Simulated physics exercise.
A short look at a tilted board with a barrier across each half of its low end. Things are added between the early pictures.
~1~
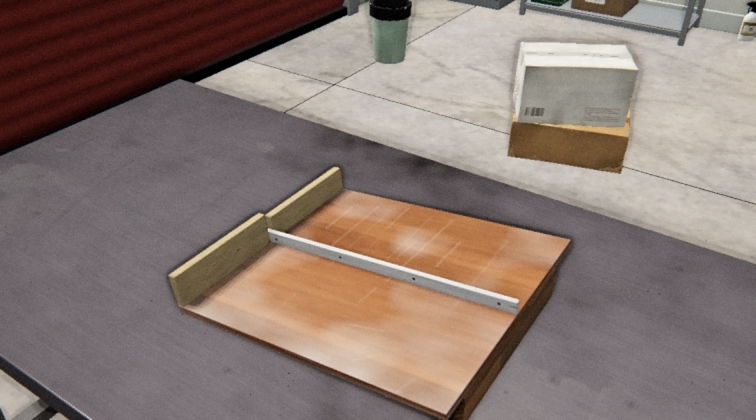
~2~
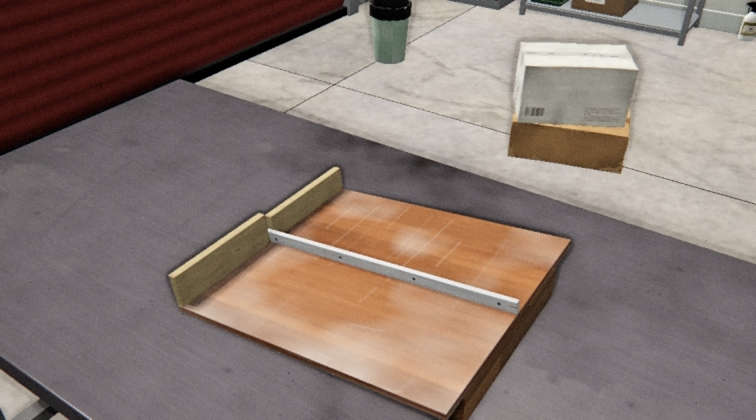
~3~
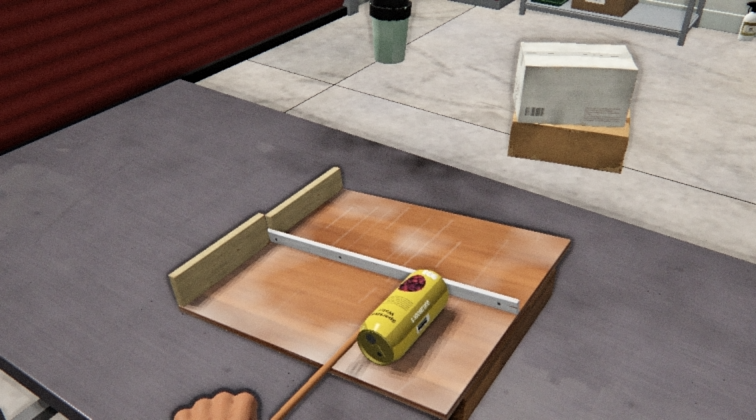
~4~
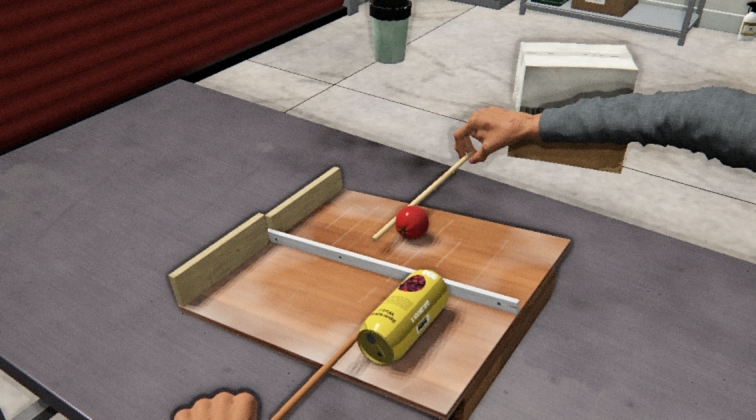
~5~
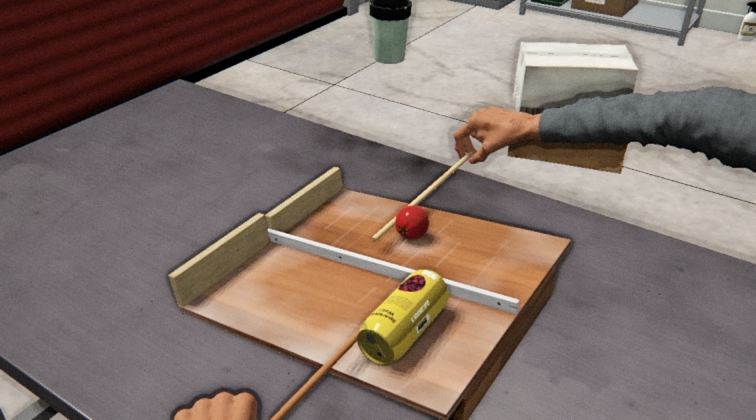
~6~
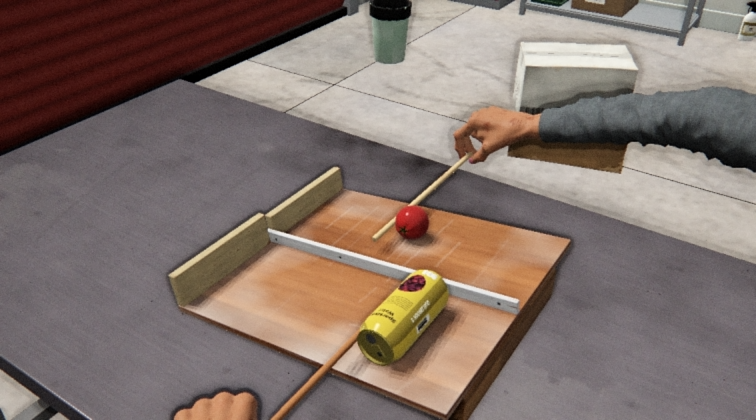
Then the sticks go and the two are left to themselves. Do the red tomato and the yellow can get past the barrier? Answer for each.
Outcome: The red tomato gets caught, the yellow can gets caught.
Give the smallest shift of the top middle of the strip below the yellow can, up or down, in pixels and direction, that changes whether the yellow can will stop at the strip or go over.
Roughly 20 pixels down.
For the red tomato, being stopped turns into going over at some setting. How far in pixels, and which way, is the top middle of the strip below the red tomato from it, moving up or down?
A shift of 16 pixels, going down.
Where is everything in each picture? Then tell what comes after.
Board (376, 260), in the first frame.
Board (376, 260), in the second frame.
Board (376, 260), in the third frame.
Held back by the sticks; yellow can (405, 315); board (376, 260), in the fourth frame.
Held back by the sticks; red tomato (412, 223); board (376, 260), in the fifth frame.
Held back by the sticks; red tomato (412, 223); yellow can (405, 315); board (376, 260), in the sixth frame.
Then, 0.48 s later than the last frame, red tomato rolling on the board near (365, 212); yellow can rolling on the board near (352, 298).
When it is over, the red tomato is held by the strip, near (321, 202); the yellow can is held by the strip, near (240, 261).
